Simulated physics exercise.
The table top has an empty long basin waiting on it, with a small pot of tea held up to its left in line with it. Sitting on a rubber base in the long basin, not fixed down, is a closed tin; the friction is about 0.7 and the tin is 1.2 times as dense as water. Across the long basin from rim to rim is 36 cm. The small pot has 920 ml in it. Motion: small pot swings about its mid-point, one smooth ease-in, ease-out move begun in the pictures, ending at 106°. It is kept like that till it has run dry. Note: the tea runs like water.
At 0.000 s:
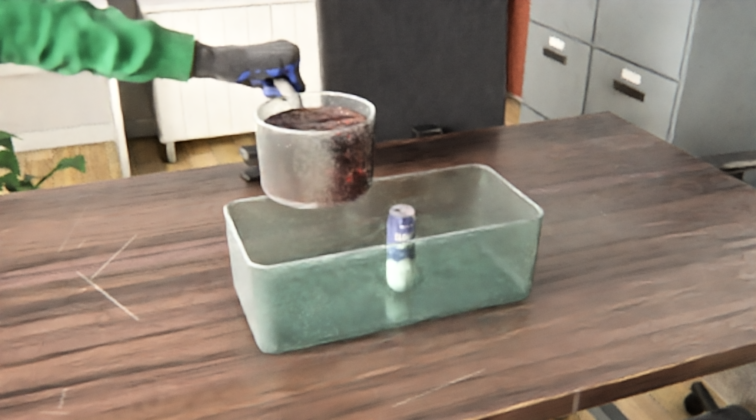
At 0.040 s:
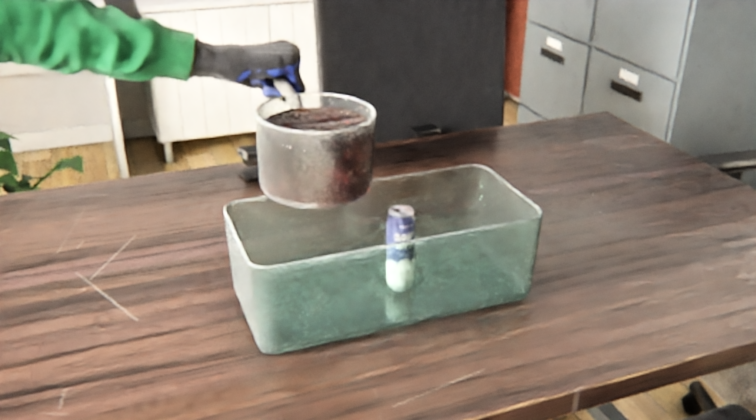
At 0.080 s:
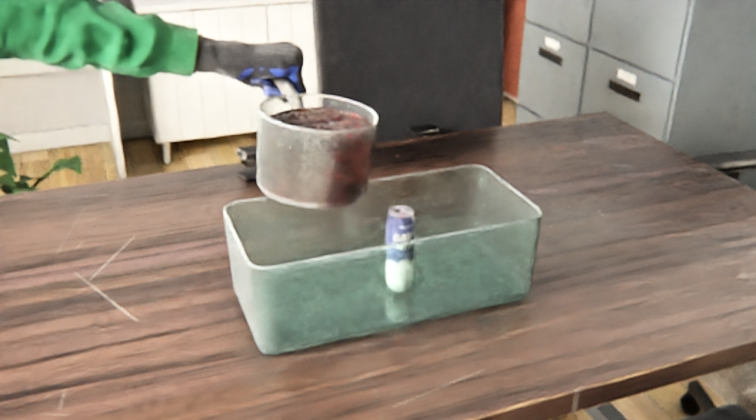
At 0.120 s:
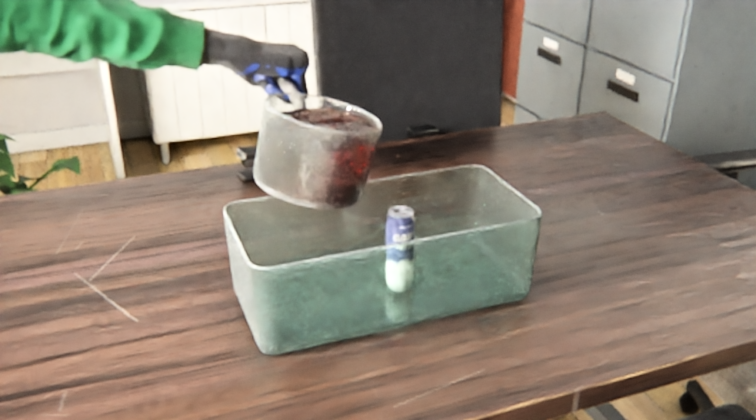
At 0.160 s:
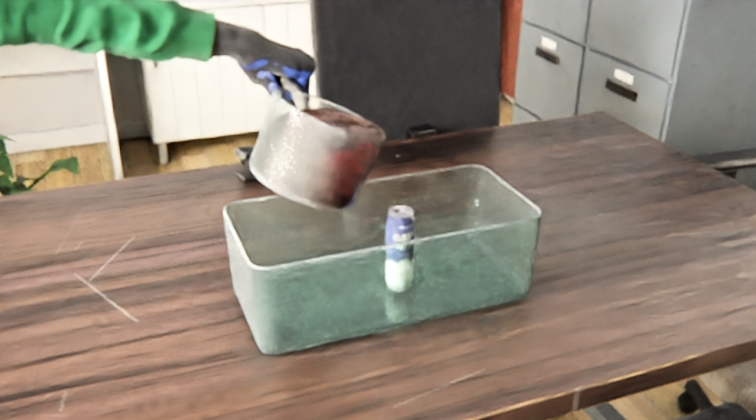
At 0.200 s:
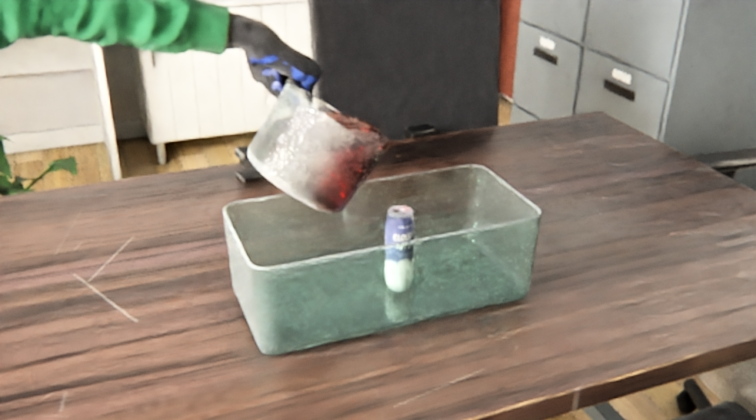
A small pot of dark reddish tea, gripped by a gloved hand in a green sleeve, hangs level above the left part of a long basin where a closed tin stands. The hand then tilts the pot to the right, slowly at first and then more steeply, until the tea reaches its lower rim.
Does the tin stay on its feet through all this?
No.
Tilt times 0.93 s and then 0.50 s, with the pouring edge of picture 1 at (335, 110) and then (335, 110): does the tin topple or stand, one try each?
Try 1: Still standing; try 2: Still standing.
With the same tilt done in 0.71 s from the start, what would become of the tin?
After the tilt, the tin is still standing.
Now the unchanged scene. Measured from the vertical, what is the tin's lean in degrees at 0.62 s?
The tilt is near 5°.
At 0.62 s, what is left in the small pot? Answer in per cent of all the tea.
Close to 8 percent of the total.
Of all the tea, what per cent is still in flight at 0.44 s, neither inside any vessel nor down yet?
Estimate: Some 24 % of the total.
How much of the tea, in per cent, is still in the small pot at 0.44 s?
About 36 percent.
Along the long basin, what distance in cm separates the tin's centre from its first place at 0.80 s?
Some 4 cm.
After 0.44 s the tilt is 102° and 36 per cent is still to pour; the tin stands where it began.
After 0.62 s the tilt is 106° and 8 per cent is still to pour; the tin leans 7°.
After 0.80 s the tilt is 106° and 1 per cent is still to pour; the tin leans 44°.
After 1.00 s the tilt is 106° and 0 per cent is still to pour; the tin lies on its side.
In the end the tin lies on its side.
